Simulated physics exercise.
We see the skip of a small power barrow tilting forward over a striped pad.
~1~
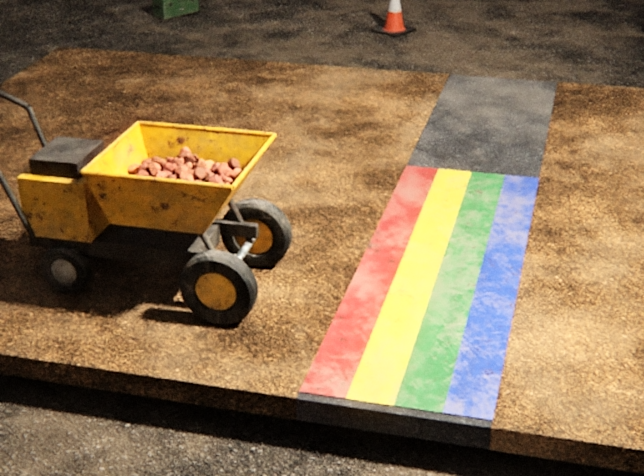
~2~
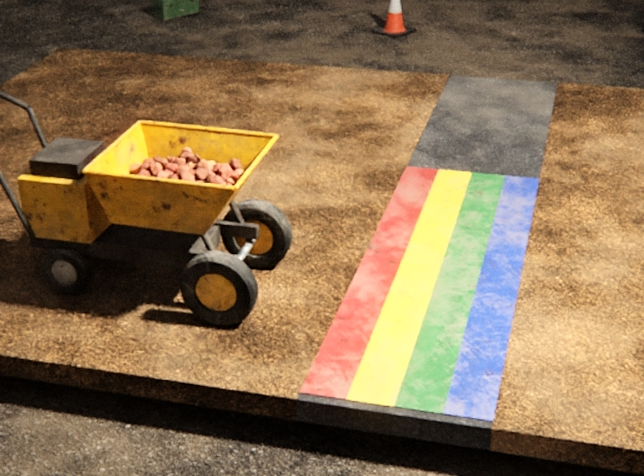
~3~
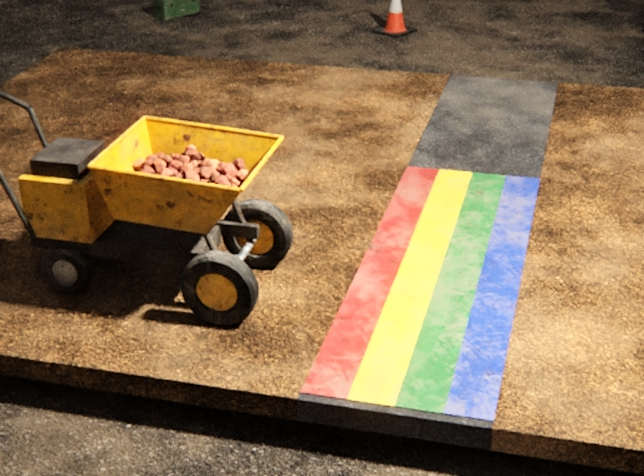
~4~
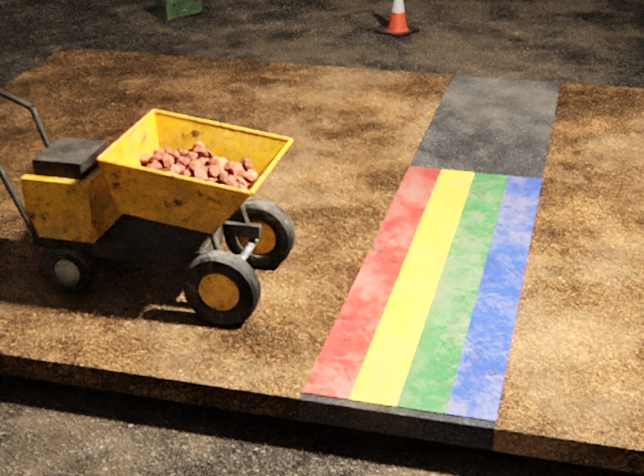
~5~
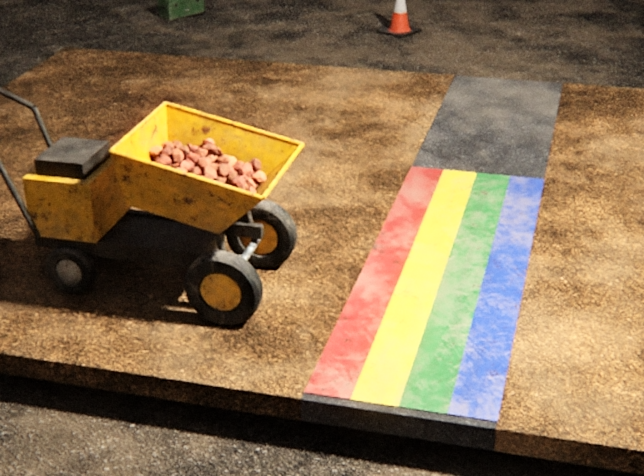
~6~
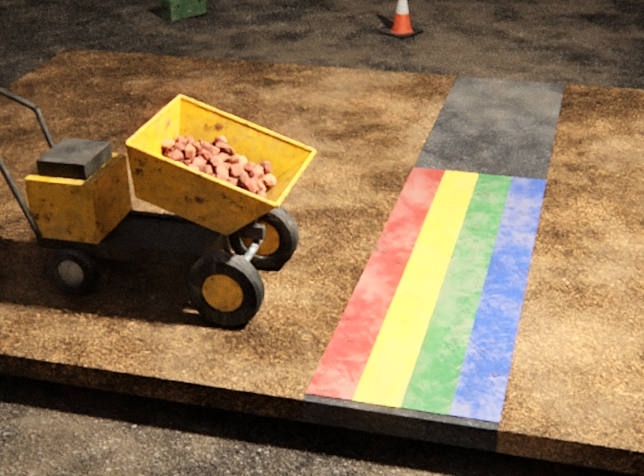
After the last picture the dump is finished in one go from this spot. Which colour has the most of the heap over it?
Most lies over the red band.
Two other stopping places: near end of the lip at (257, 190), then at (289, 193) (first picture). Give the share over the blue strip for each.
About 10 and 20 per cent.
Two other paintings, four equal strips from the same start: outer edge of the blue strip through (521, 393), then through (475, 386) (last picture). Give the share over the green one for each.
About 10 and 20 per cent.
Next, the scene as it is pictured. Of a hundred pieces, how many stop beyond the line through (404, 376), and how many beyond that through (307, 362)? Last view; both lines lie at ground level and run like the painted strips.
Roughly 20 per cent, and 100 per cent.
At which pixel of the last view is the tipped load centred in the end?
Near (392, 307).
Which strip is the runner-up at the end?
It is the yellow strip.
Soon, skip tipped steeply; all in the skip.
A while on, skip tipped right over; most in the skip; a small part over the red strip; a small part over the yellow strip; a stray few falling.
Towards the end, skip tipped right over; a small part in the skip; about a third over the red strip; about a third over the yellow strip; about a quarter over the green strip; a stray few over the blue strip; a stray few off the paint.
Finally, skip tipped right over; a stray few in the skip; about half over the red strip; about a third over the yellow strip; about a quarter over the green strip; a stray few over the blue strip; a stray few off the paint.
